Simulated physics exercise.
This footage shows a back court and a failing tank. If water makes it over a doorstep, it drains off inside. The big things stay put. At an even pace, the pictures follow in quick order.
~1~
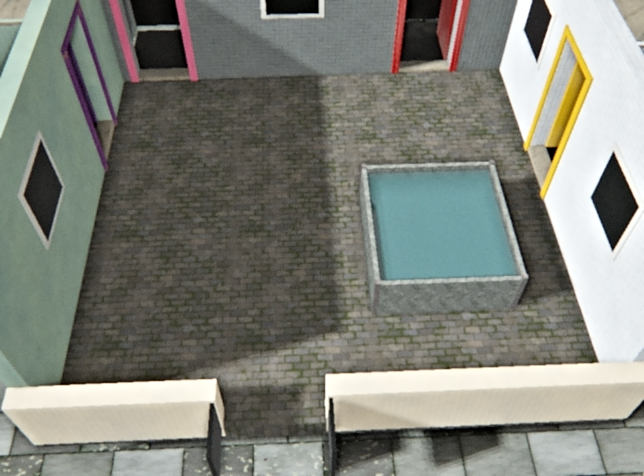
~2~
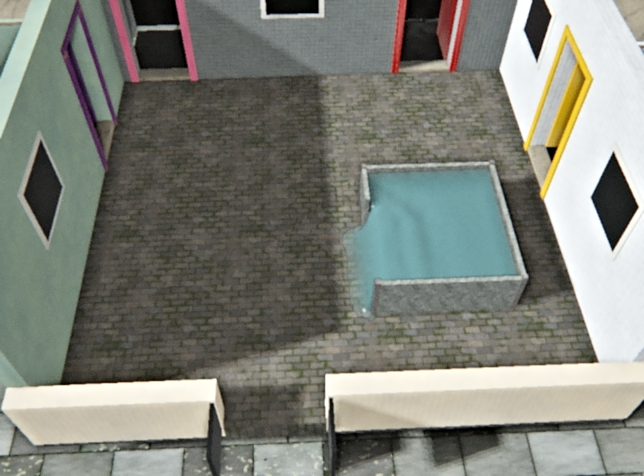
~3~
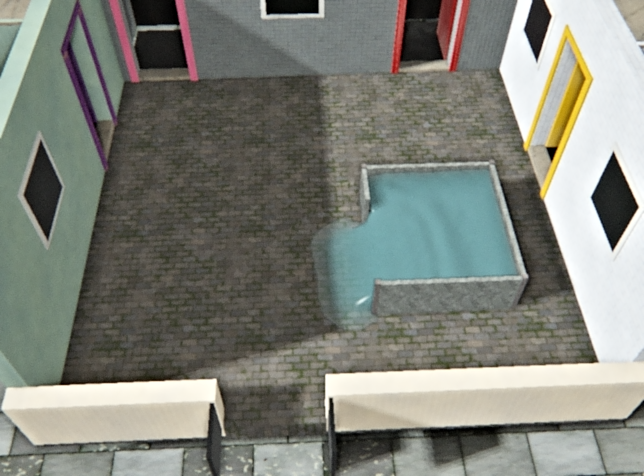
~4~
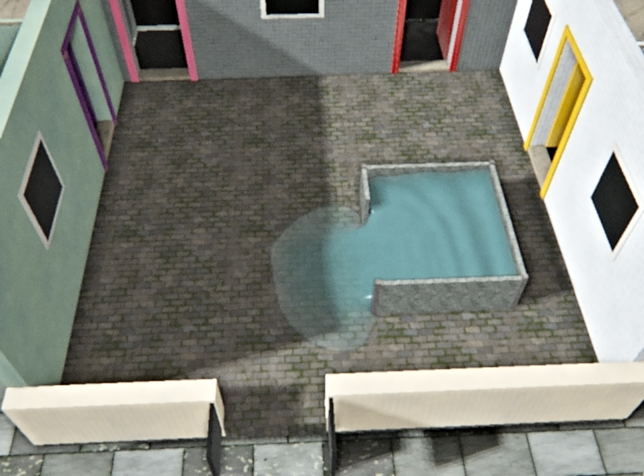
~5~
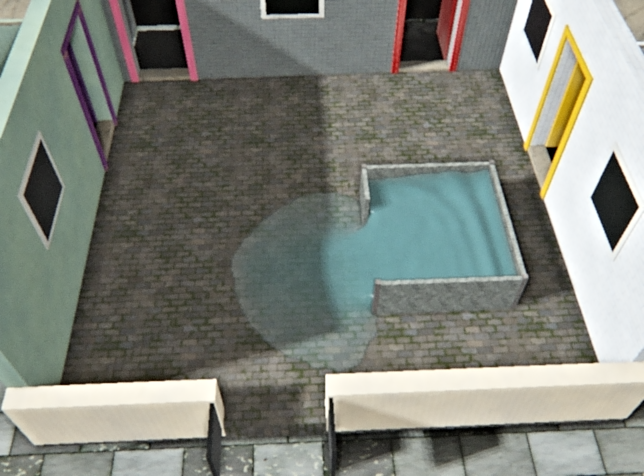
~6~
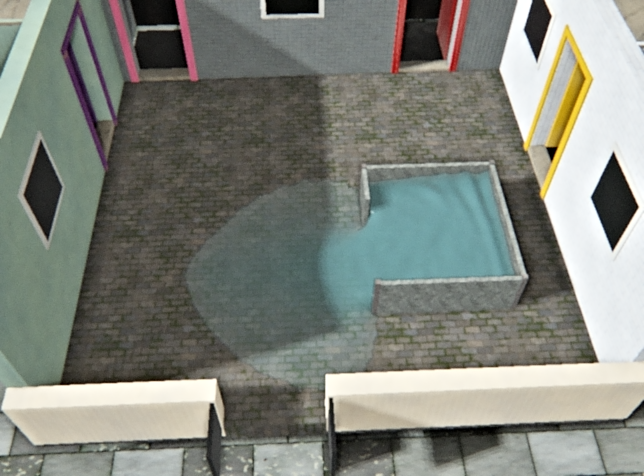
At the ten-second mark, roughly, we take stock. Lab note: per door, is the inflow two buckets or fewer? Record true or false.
Red door true; purple door true; pink door false; yellow door true.
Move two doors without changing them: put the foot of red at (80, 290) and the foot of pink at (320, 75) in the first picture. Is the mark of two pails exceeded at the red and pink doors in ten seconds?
Red: Exceeds the limit. Pink: Falls short.
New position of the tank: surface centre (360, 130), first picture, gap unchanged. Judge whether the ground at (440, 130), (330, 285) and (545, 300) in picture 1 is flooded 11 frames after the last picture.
Well, in the order you listed them, they'd be unreached, unreached and unreached.
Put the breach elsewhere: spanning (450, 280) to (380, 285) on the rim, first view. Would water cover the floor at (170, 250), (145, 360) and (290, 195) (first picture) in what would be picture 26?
Point by point: Swamped, swamped and untouched.
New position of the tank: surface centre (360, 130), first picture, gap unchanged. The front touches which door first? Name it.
First: The purple door.
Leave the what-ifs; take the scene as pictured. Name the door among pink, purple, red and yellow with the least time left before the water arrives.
I choose the purple-painted one.
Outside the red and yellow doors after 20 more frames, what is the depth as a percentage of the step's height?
Readings, in sequence: 0 percent and 0 percent.
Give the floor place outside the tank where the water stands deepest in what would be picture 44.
(124, 87).
A moment on, water covers 35 % of the floor; the red door not reached, the purple door not reached, the pink door not reached, the yellow door not reached.
Next, water covers 40 % of the floor; the red door not reached, the purple door wet at the sill, nothing in, the pink door not reached, the yellow door not reached.
Then, water covers 45 % of the floor; the red door not reached, the purple door wet at the sill, nothing in, the pink door wet at the sill, nothing in, the yellow door not reached.
Later, water covers 55 % of the floor; the red door not reached, the purple door wet at the sill, nothing in, the pink door over two buckets in, the yellow door not reached.
In the end, water covers 80 % of the floor; the red door wet at the sill, nothing in, the purple door wet at the sill, nothing in, the pink door far over two buckets in, the yellow door wet at the sill, nothing in.
